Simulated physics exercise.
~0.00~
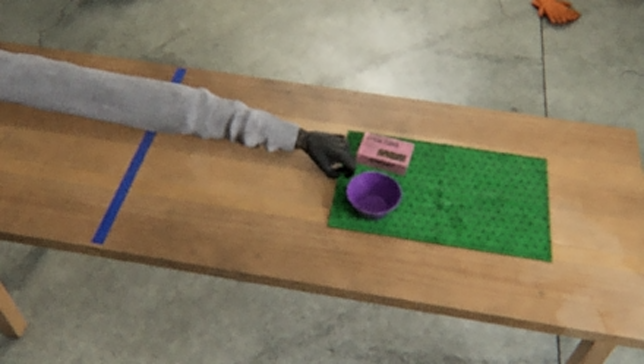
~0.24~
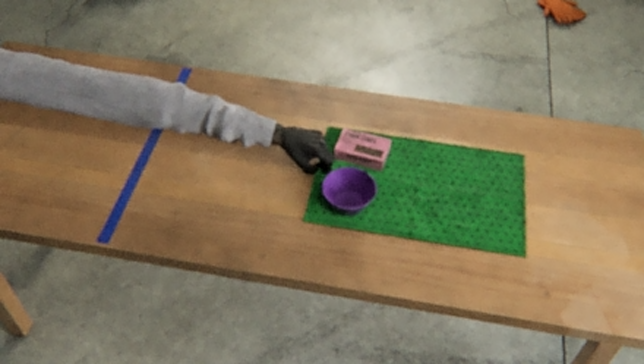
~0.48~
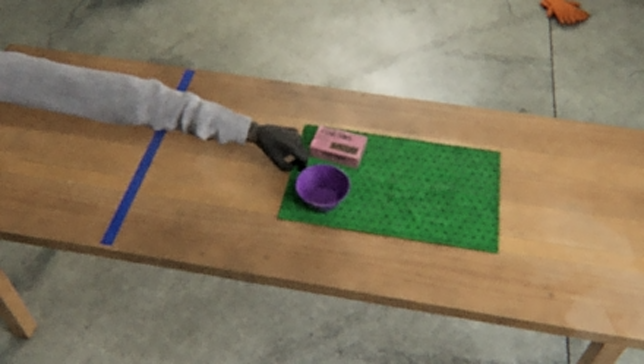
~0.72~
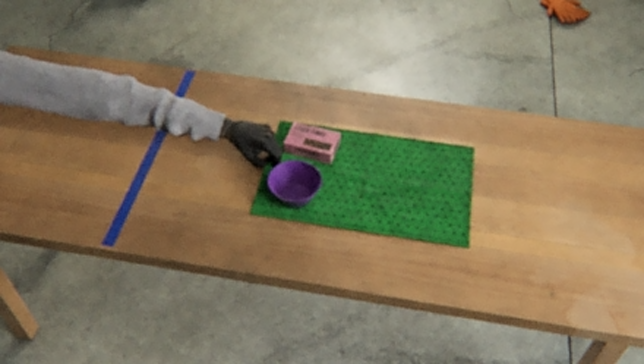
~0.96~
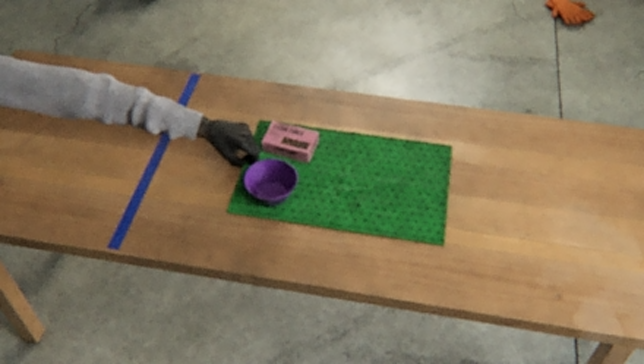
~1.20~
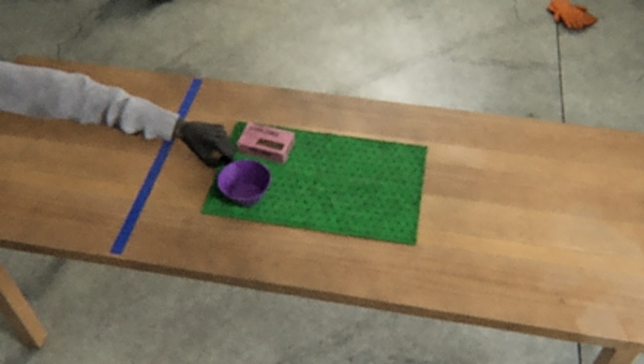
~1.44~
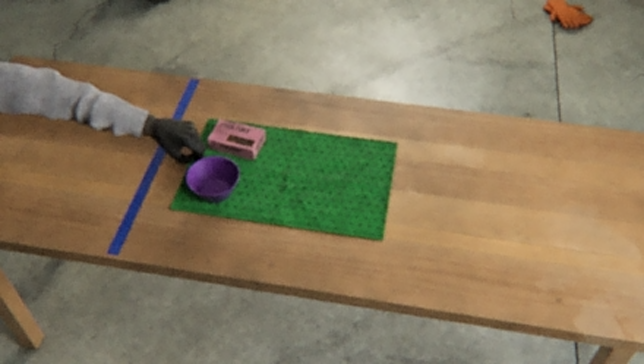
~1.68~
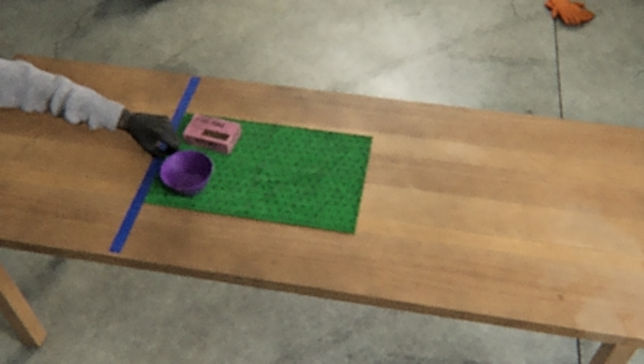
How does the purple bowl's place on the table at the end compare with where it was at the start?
At the start the purple bowl is around the middle of the view, well to the right of the blue tape. By the end it is much farther left, close beside the tape.
